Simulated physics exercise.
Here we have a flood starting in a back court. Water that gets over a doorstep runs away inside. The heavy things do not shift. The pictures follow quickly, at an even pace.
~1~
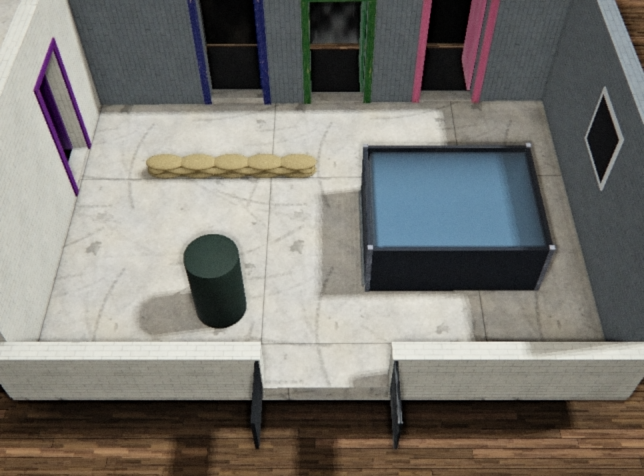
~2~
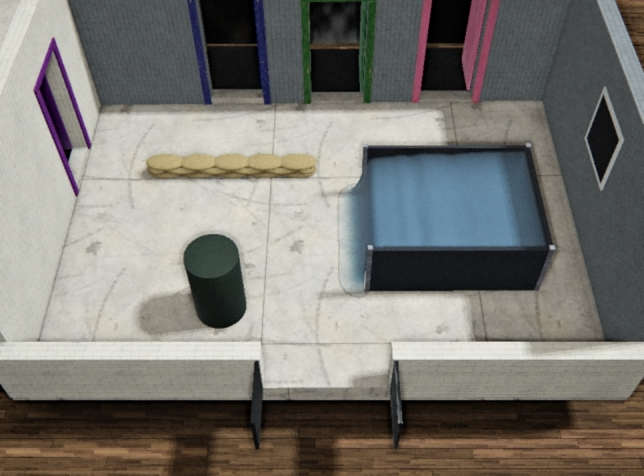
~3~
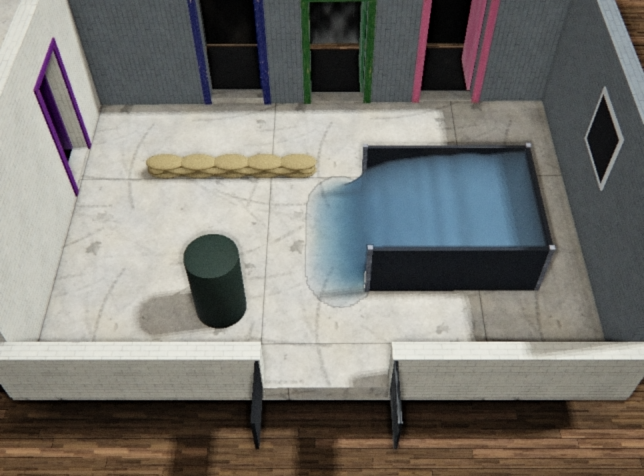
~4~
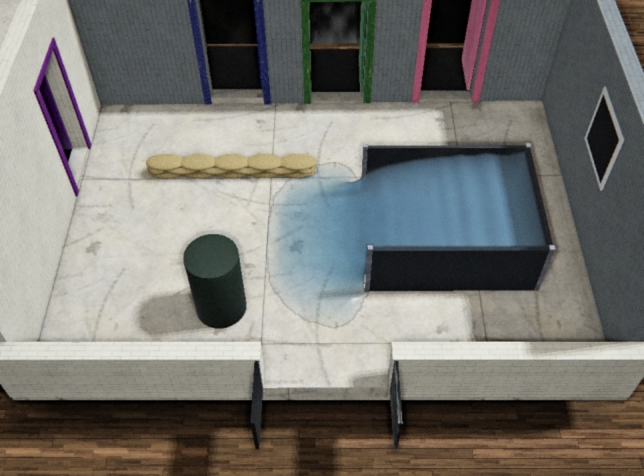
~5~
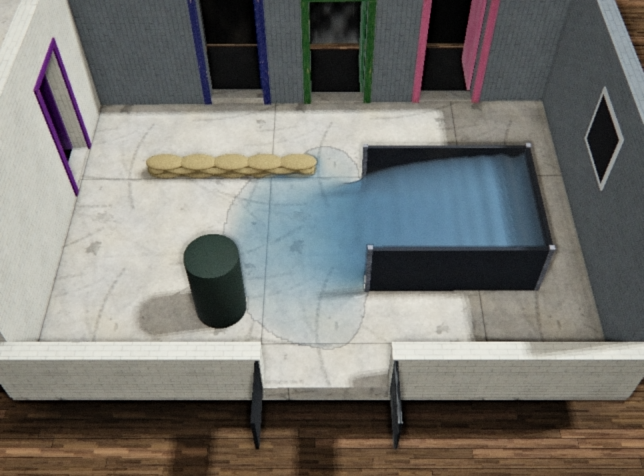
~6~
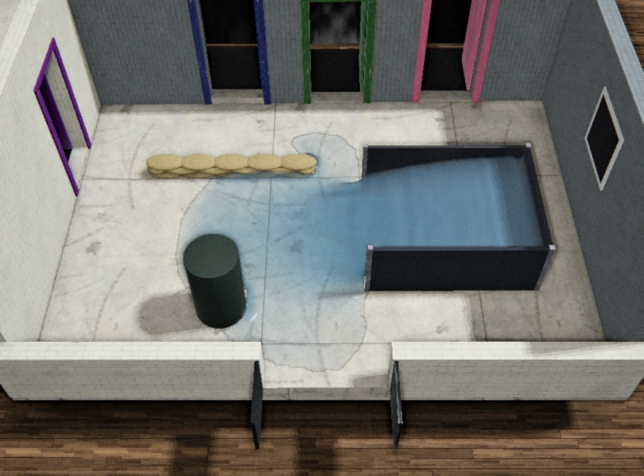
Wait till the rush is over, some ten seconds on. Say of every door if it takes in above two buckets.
In the end: The pink door admits no more than that; the green door lets in a lot; the purple door lets in a lot; the blue door admits no more than that.
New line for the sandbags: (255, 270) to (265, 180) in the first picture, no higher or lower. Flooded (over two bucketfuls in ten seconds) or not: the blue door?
The blue door lets more in.
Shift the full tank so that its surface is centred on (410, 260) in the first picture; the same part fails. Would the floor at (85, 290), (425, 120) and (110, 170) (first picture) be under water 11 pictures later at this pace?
One after the other: Flooded, free of water, covered.
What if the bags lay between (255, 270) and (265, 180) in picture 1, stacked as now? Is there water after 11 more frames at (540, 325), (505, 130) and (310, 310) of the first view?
In turn: Dry, not flooded, wet.
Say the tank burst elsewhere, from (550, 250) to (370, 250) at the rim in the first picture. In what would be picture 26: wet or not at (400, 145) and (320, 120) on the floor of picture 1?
As listed: Dry, free of water.
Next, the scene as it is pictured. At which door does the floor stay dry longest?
It is the door marked pink.
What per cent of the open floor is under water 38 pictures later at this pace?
Close to 80 %.
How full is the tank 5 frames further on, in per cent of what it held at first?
Roughly 50 per cent.
A moment on, water covers 40 % of the floor; the pink door not reached, the green door wet at the sill, nothing in, the purple door under two buckets in, the blue door not reached.
Next, water covers 50 % of the floor; the pink door not reached, the green door under two buckets in, the purple door far over two buckets in, the blue door wet at the sill, nothing in.
Then, water covers 55 % of the floor; the pink door not reached, the green door over two buckets in, the purple door far over two buckets in, the blue door wet at the sill, nothing in.
Later, water covers 80 % of the floor; the pink door not reached, the green door over two buckets in, the purple door far over two buckets in, the blue door wet at the sill, nothing in.
In the end, water covers 95 % of the floor; the pink door under two buckets in, the green door over two buckets in, the purple door far over two buckets in, the blue door wet at the sill, nothing in.
